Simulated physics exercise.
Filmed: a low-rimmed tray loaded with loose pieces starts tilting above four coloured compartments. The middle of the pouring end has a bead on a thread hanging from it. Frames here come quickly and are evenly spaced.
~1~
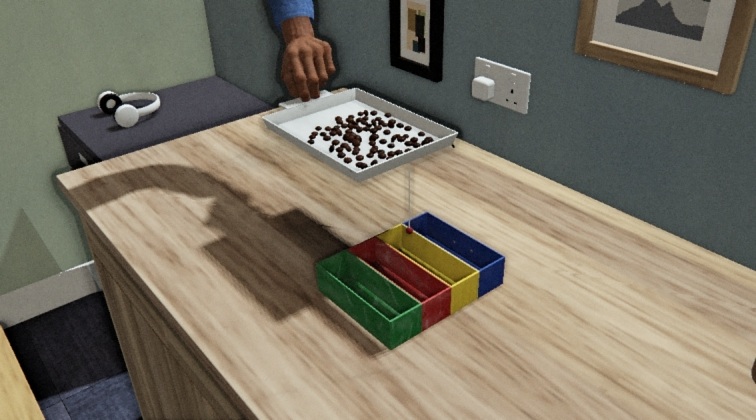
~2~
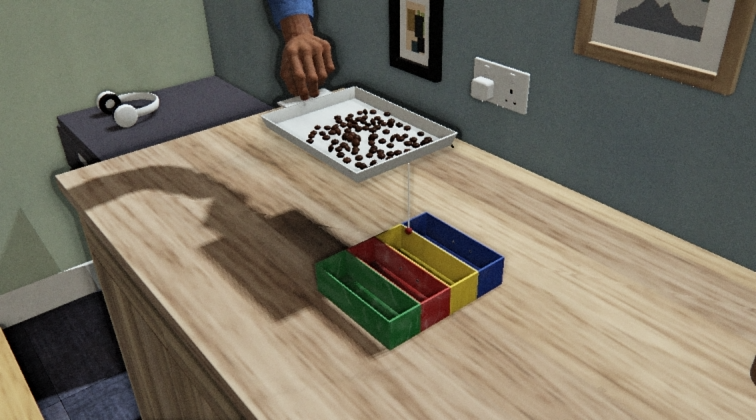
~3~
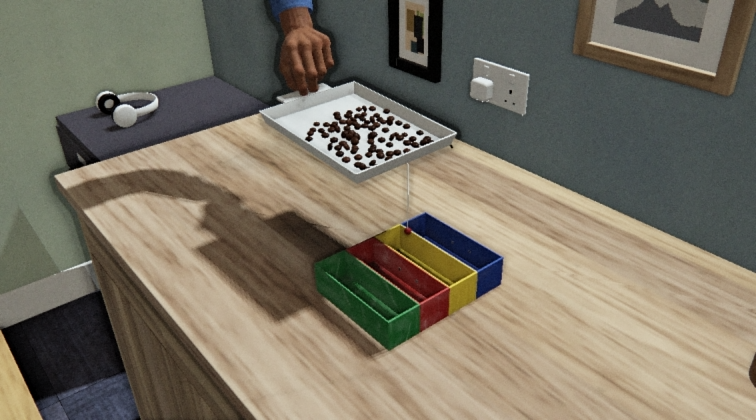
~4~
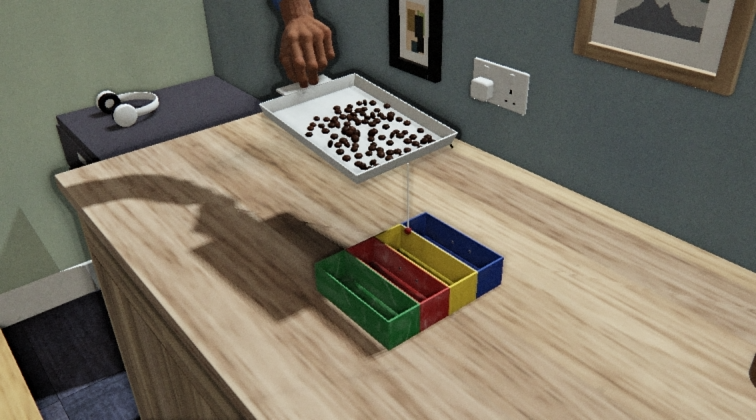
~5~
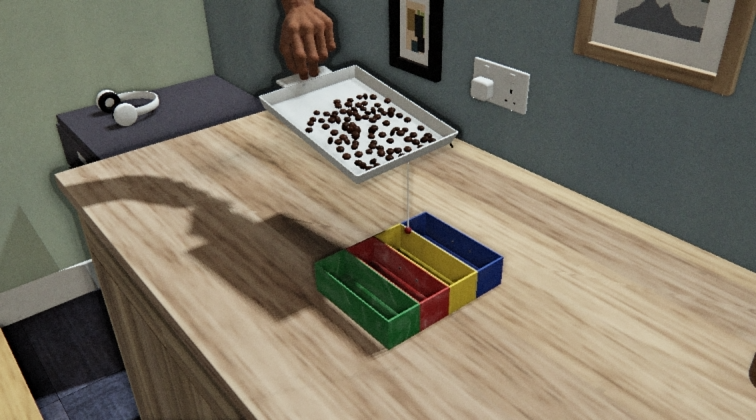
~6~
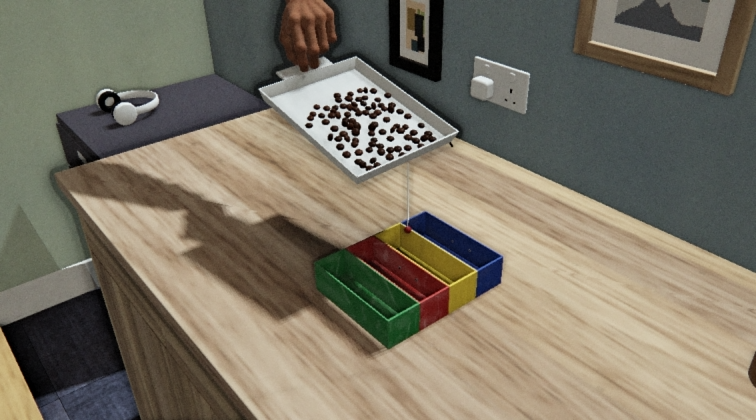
We see a hand holding a low-rimmed tray of small dark chocolate drops above green, red, yellow and blue compartments on a wooden surface; the hand gradually raises the back of the tray, tilting it slightly toward its left front corner.
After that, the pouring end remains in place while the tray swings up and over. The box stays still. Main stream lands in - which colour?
Red cell.
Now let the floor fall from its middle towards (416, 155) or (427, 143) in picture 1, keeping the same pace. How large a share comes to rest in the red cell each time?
Near 10 % and 0 %.
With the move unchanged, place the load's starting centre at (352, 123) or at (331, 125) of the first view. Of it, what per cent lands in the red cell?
50 % and 50 %.
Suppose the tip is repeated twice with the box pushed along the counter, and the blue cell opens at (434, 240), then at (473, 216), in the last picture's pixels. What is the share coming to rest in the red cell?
Trial 1 around 50 percent, trial 2 around 20 percent.
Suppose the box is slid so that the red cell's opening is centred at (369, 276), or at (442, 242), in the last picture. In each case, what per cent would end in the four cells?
First 90 %, then 40 %.
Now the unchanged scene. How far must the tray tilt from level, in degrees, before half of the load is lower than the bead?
It is at around 100 degrees by then.
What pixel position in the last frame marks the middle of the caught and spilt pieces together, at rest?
Resting centre, last picture - approx. (409, 295).
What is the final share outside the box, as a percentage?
About 0 per cent.
Just after the last frame, tray tipped steeply; every one on the tray.
A moment on, tray tipped right over; roughly half on the tray; roughly a quarter in the red cell; just a few in the green cell; just a few in the yellow cell; just a few in the blue cell; roughly a quarter falling or outside the box.
Further on, tray tipped past a quarter turn; roughly half in the red cell; roughly a quarter in the yellow cell; roughly a quarter in the green cell; about a tenth in the blue cell.
When it is over, tray tipped past a quarter turn; roughly half in the red cell; roughly a quarter in the yellow cell; roughly a quarter in the green cell; about a tenth in the blue cell.
